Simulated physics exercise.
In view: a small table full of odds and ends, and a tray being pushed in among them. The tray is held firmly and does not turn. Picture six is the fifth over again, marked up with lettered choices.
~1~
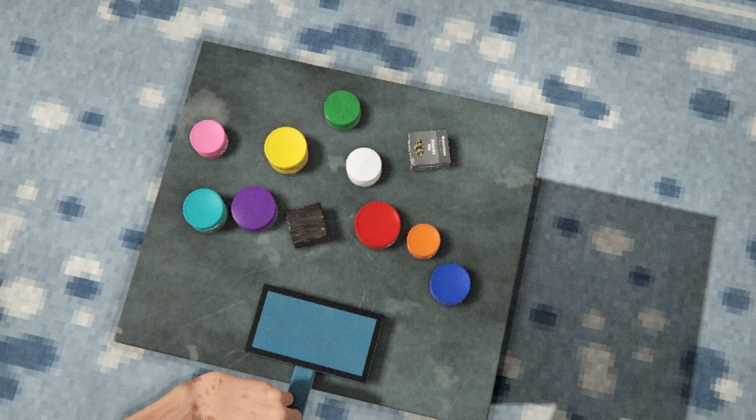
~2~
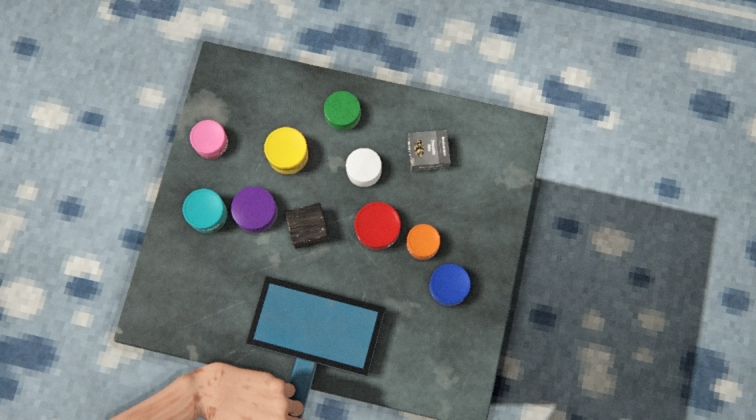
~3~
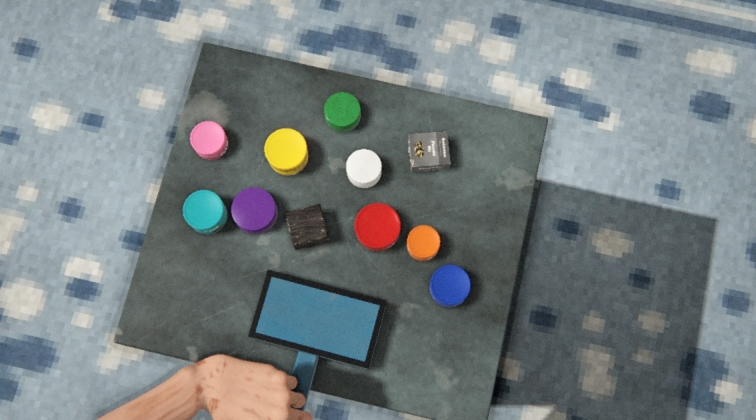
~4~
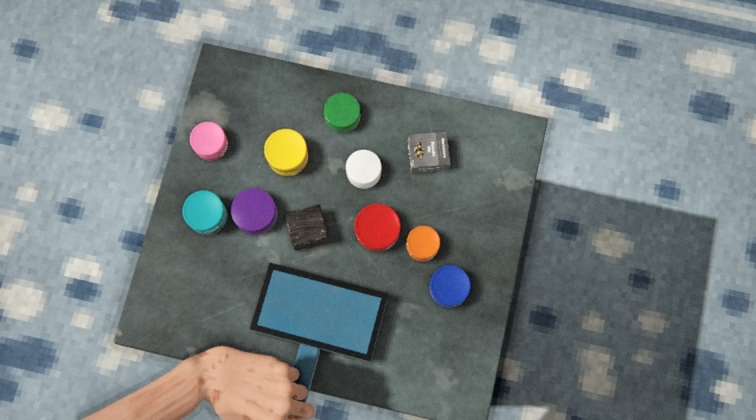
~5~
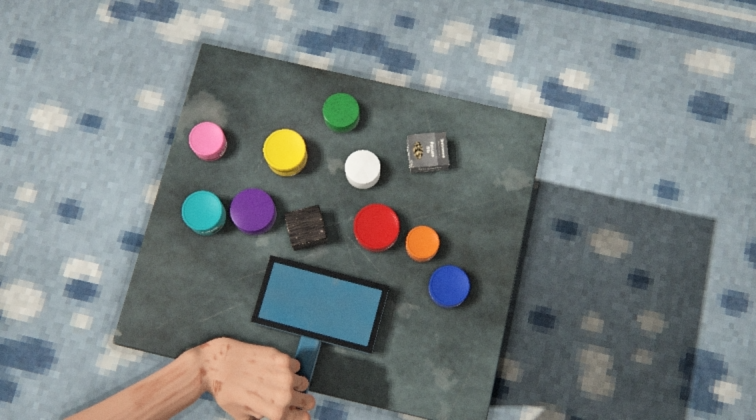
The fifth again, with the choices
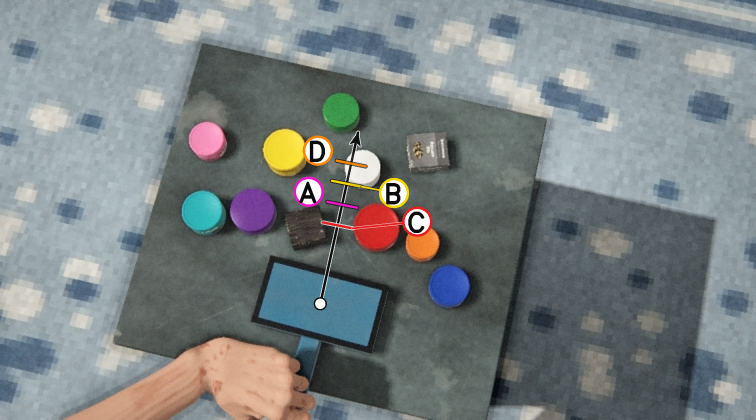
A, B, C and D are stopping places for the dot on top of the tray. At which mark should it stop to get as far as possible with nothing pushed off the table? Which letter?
The farthest safe stop is D.
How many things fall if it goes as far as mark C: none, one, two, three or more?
In all, none.
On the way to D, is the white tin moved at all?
Yes.
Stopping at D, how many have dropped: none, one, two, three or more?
In all, none.
On the copy, A at (342, 205); B at (347, 184); C at (338, 225); D at (351, 163); the arrow from (320, 304) to (358, 133); the white dot at (320, 304).
On D. First, tray (333, 253); red tub (382, 209); black block (323, 198).
Then, tray (344, 203); grey packet (438, 140); white tin (371, 131).
Finally, tray (351, 167); green pot (348, 82); white tin (378, 97); nothing has fallen.
By contrast, A is safe but short; B is safe but short; C is safe but short.
